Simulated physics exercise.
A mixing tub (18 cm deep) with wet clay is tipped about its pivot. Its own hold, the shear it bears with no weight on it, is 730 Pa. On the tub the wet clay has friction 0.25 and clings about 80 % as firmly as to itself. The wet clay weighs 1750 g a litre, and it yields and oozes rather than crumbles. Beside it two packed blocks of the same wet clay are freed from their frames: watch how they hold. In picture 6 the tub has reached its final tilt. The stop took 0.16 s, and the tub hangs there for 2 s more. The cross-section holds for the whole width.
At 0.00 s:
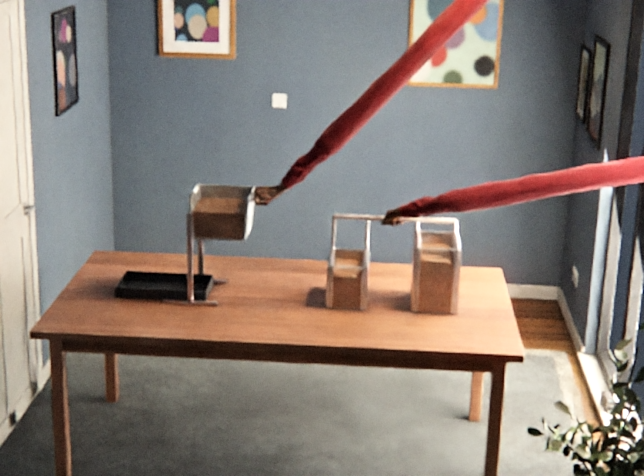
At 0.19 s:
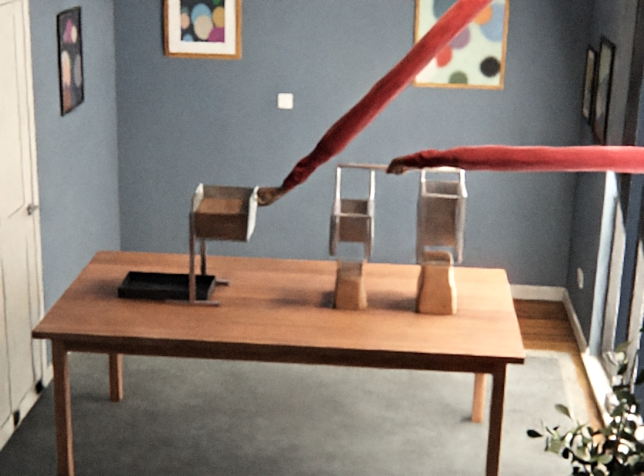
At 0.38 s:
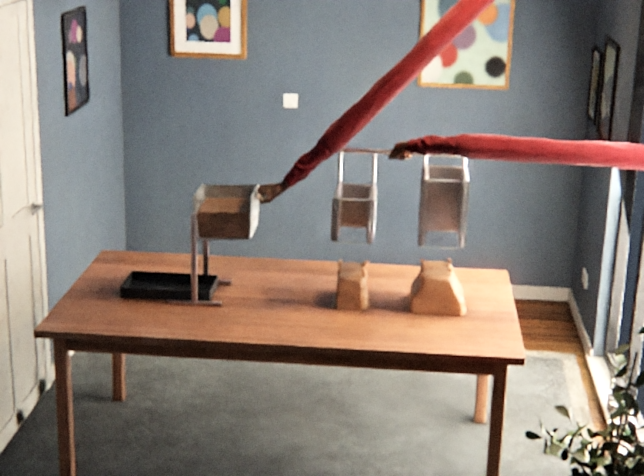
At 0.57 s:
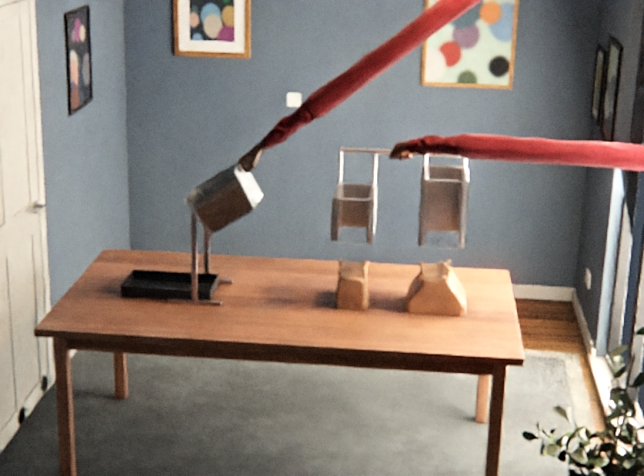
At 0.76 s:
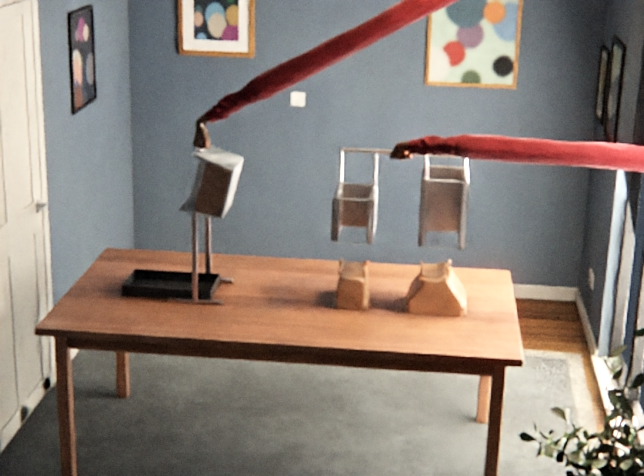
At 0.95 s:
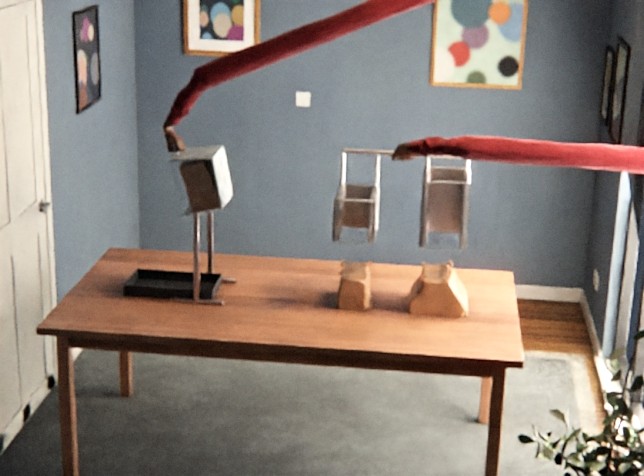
Two red-sleeved arms reach from the right over a wooden table in a blue-walled room, seen from slightly above. A grey tub of brown clay stands on posts beside a black tray at left, with two clay blocks in pale open holders at right. One arm lifts the holders clear as the right block sags and widens, then the other swings the tub up and over leftward while the camera drifts slightly.
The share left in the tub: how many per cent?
Expect roughly 38 %.
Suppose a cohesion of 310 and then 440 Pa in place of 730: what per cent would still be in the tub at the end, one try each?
In that order: 30 %, 35 %.
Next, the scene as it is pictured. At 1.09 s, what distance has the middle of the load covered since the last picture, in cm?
Some 7 cm.
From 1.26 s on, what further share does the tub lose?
Some 0 per cent.
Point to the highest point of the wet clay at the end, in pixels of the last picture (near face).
Near (200, 192).
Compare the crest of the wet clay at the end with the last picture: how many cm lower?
About 13 cm.
After 1.09 s, the tub is at 101 degrees and holds 82 %.
After 1.26 s, the tub is at 101 degrees and holds 39 %.
After 1.43 s, the tub is at 101 degrees and holds 38 %.
After 1.60 s, the tub is at 101 degrees and holds 38 %.
After 2.95 s, at the end, the tub is at 101 degrees and holds 38 %.
